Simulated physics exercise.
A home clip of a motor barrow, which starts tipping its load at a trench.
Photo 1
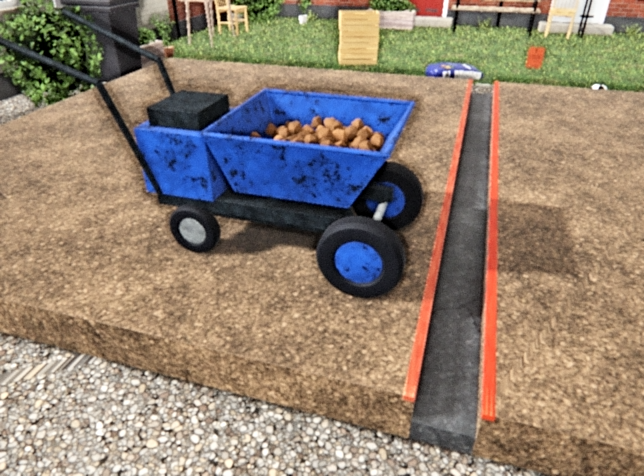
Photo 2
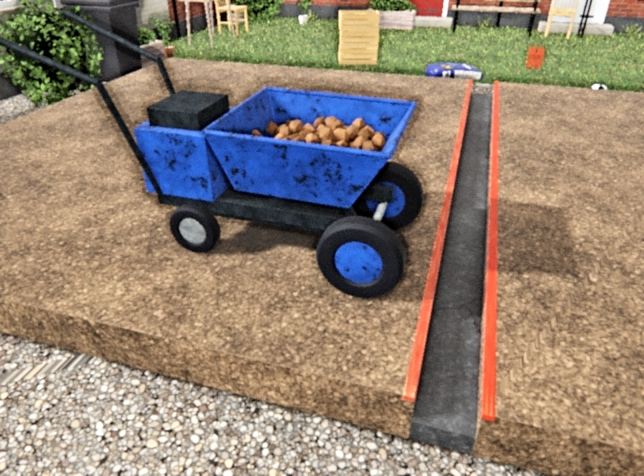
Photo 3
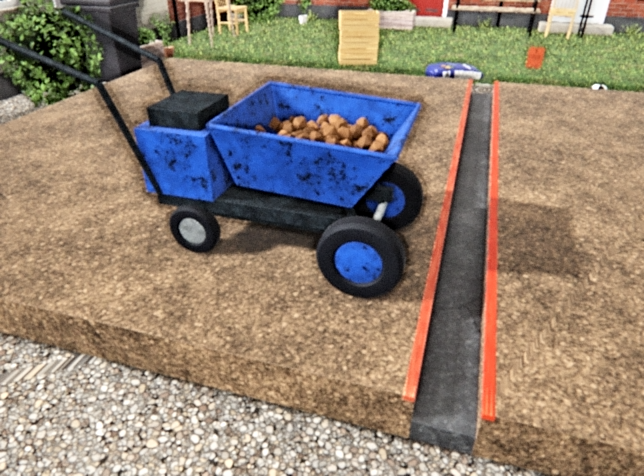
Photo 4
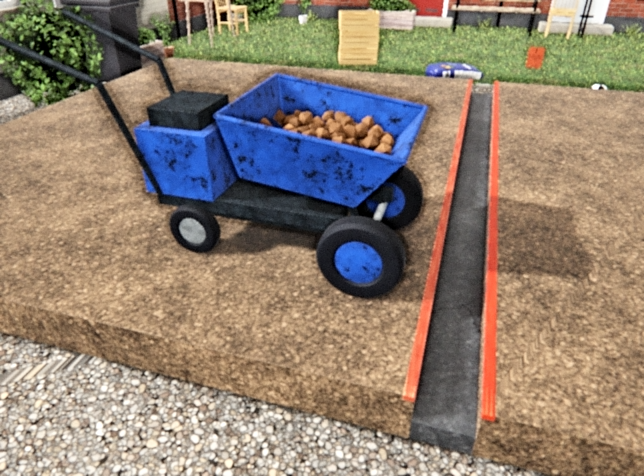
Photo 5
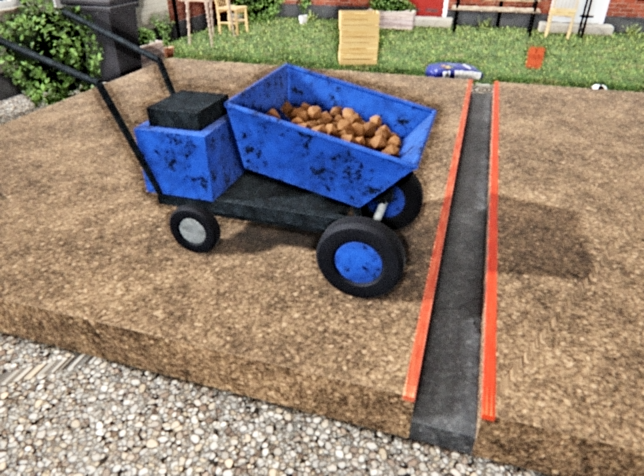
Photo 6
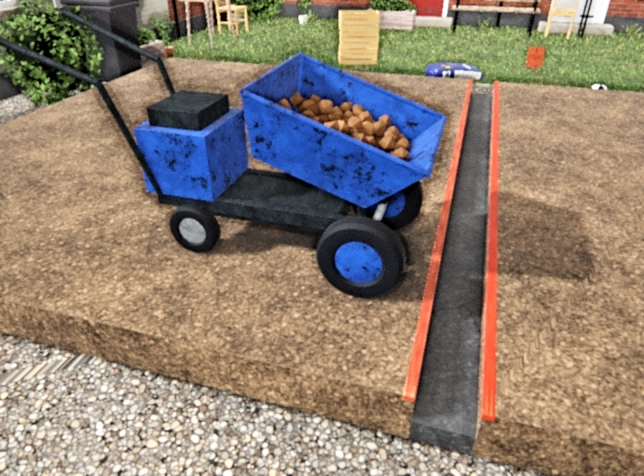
A blue skip full of brown lumps tilts gradually to the right on its barrow.
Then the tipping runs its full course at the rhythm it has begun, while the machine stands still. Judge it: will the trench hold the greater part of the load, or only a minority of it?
The trench never gets most of the load.
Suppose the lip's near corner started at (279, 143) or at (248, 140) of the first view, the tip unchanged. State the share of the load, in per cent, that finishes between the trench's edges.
It works out to 60 per cent in the first case and 30 per cent in the second.
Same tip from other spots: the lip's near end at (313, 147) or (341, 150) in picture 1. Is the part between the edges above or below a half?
Result A - a majority; result B - a majority.
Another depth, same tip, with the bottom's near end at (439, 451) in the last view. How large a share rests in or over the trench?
The share would be around 20 per cent.
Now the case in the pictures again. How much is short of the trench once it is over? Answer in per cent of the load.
I'd estimate about 0 per cent of the load.
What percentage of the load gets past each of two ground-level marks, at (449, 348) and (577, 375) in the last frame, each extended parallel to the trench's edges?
About 90 and 30 %.
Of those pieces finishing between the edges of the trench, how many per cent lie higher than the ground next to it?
My best guess is some 0 per cent.
Soon, skip tipped steeply; all in the skip.
A while on, skip tipped right over; most in the skip; a stray few in or heaped over the trench; about a quarter beyond it; a stray few falling.
Towards the end, skip tipped right over; a small part in the skip; a small part in or heaped over the trench; most beyond it.
Finally, skip tipped right over; about a quarter in or heaped over the trench; most beyond it.
